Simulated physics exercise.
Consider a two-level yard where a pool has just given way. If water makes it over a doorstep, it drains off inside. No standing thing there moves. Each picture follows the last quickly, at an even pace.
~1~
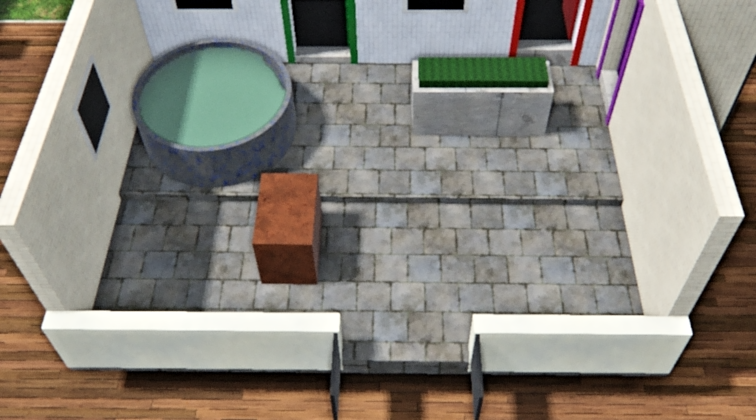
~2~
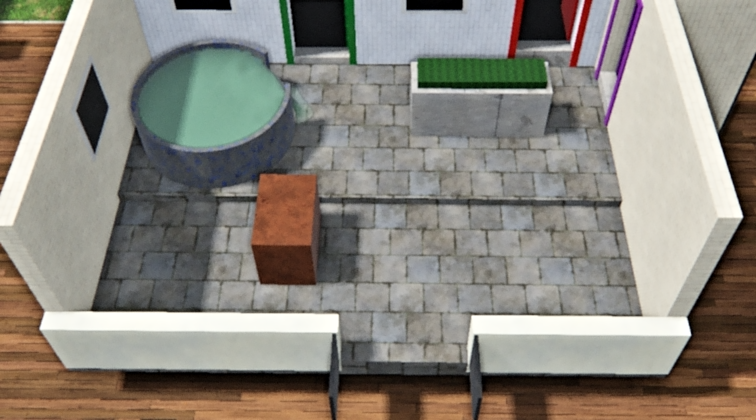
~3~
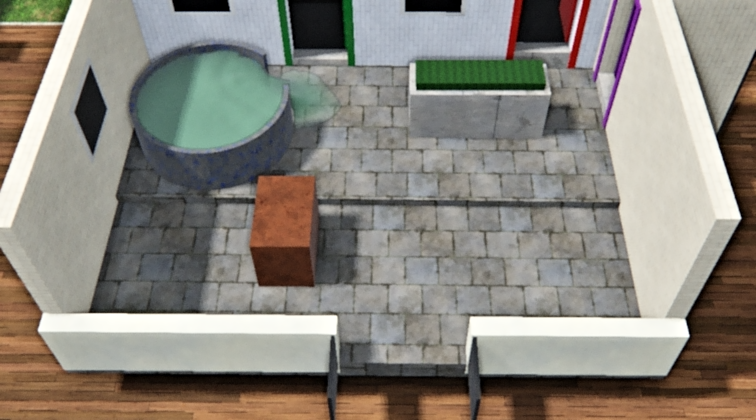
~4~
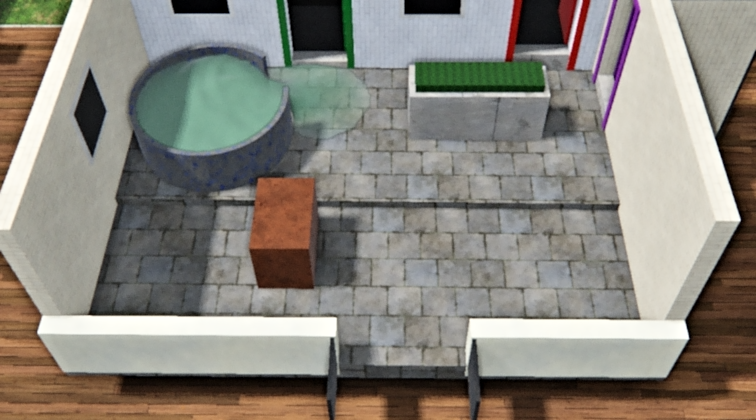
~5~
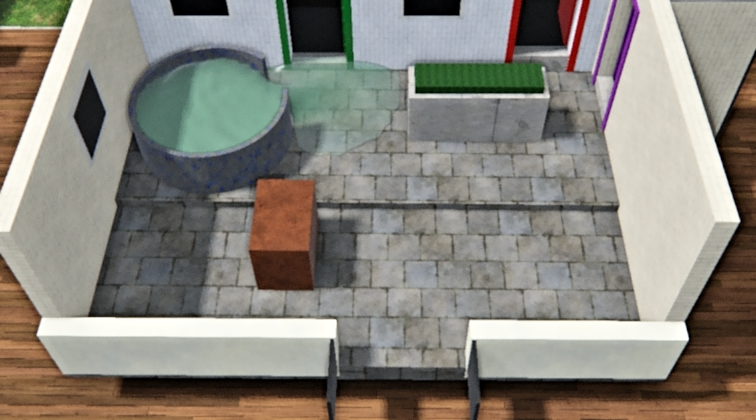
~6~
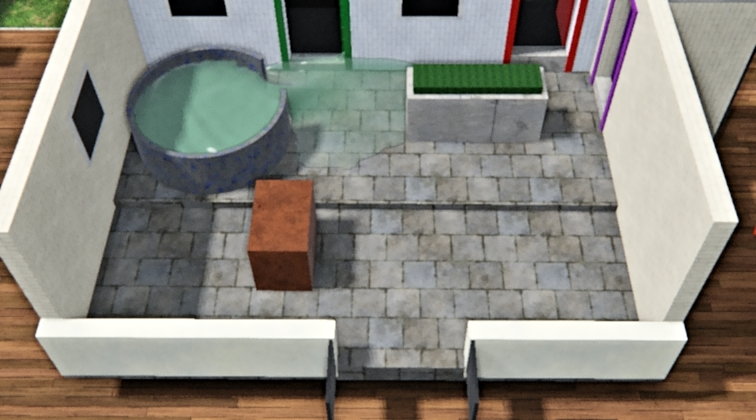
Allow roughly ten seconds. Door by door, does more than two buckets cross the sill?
The green door passes two buckets; the purple door passes two buckets; the red door does not pass two buckets.
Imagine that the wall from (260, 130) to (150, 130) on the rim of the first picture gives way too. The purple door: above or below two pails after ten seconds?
Note: Purple falls short.
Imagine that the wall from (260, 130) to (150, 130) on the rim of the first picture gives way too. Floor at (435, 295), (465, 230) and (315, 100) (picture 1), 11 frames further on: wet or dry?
Point one reached; point two reached; point three not reached.
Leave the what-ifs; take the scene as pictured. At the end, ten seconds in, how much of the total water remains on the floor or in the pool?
Some 78 per cent has not gone.
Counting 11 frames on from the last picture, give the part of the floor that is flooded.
Close to 30 in a hundred, I think.
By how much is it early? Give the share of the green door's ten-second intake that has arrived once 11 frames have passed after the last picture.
About 55 %.
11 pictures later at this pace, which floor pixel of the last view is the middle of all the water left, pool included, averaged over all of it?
Near (285, 126).
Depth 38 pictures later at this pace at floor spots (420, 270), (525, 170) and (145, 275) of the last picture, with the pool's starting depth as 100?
My figures are about 4, 4 and 0 percent.
A moment on, water covers 20 % of the floor; the green door over two buckets in, the purple door not reached, the red door wet at the sill, nothing in.
Next, water covers 30 % of the floor; the green door far over two buckets in, the purple door under two buckets in, the red door wet at the sill, nothing in.
Then, water covers 45 % of the floor; the green door far over two buckets in, the purple door far over two buckets in, the red door wet at the sill, nothing in.
Later, water covers 65 % of the floor; the green door far over two buckets in, the purple door far over two buckets in, the red door wet at the sill, nothing in.
In the end, water covers 80 % of the floor; the green door far over two buckets in, the purple door far over two buckets in, the red door wet at the sill, nothing in.
